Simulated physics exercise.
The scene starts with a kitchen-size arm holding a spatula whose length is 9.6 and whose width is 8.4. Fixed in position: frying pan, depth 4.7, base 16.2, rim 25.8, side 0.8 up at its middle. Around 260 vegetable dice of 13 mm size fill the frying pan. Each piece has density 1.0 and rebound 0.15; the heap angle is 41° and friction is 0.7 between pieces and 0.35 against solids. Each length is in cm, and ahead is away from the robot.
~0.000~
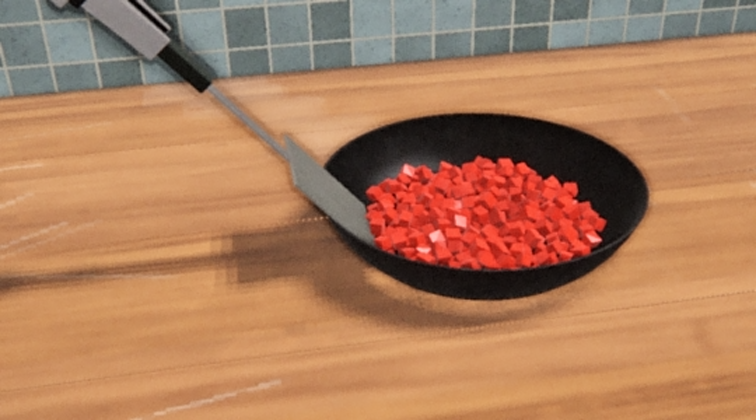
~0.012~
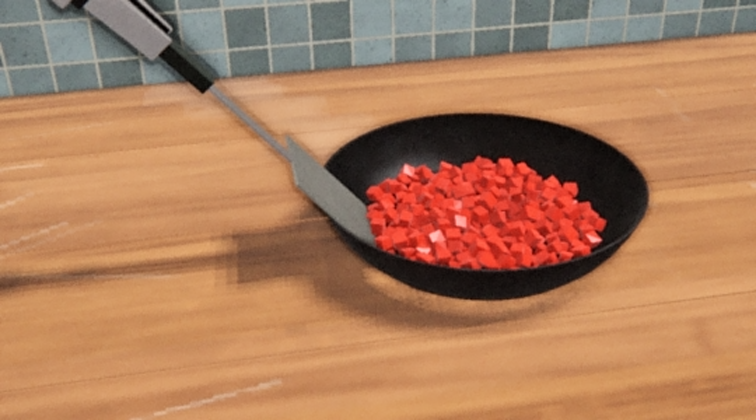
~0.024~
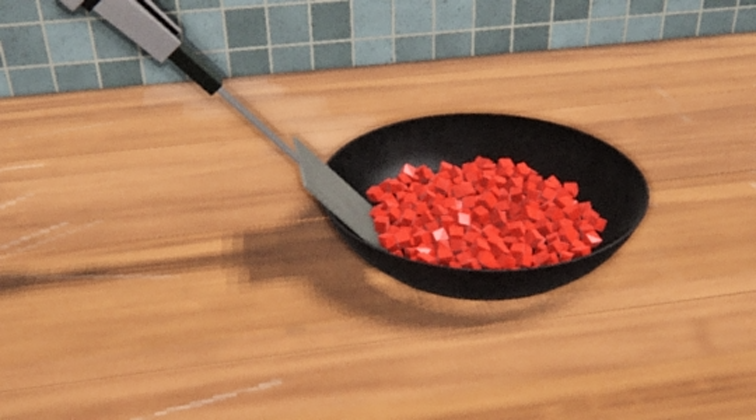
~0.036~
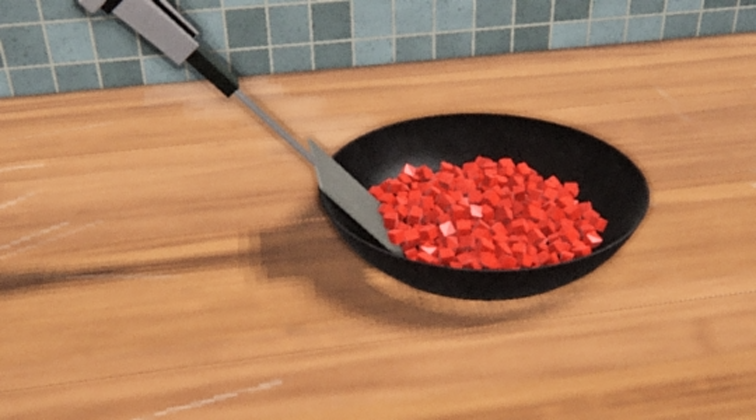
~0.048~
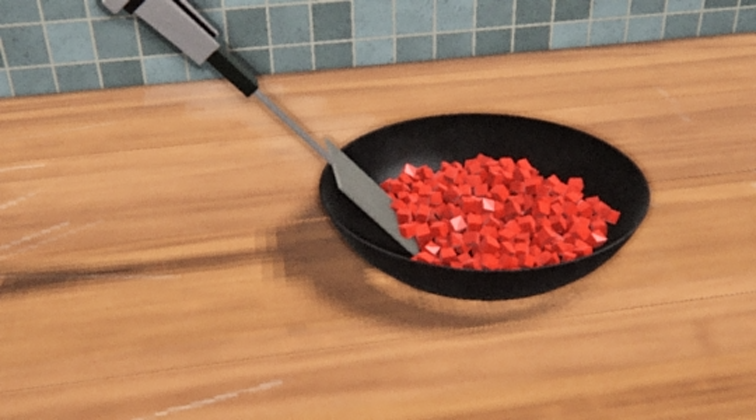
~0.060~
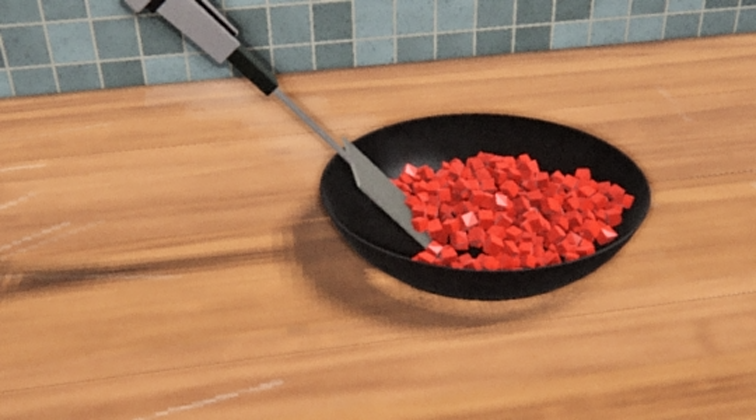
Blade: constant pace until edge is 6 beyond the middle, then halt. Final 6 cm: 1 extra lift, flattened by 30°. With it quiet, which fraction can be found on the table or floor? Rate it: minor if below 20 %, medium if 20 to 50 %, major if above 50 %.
Rating: Minor.
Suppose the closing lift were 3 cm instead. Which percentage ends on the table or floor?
I'd say close to 10 per cent.
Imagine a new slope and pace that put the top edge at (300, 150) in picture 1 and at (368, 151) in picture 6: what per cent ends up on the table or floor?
About 15 per cent.
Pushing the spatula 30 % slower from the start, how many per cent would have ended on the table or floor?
Around 10 per cent would finish on the table or floor.
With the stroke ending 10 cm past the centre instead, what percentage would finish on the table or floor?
45 %, roughly.
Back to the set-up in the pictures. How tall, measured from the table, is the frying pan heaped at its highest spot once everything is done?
It reaches roughly 6.0 cm.
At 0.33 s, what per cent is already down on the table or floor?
Some 10 per cent.
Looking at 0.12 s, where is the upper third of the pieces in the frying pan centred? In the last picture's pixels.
(583, 184).
After 0.09 s, sloping 50°, highest piece 6 above the table; 258 in the frying pan.
After 0.12 s, sloping 39°, highest piece 8 above the table; 255 in the frying pan, 3 on the blade or in flight.
After 0.33 s, sloping 20°, highest piece 6 above the table; 226 in the frying pan, 31 on the table or floor, 1 on the blade or in flight.
After 1.38 s, sloping 20°, highest piece 6 above the table; 226 in the frying pan, 32 on the table or floor.
In the end, 226 in the frying pan, 32 on the table or floor. That is 12 % on the table or floor.
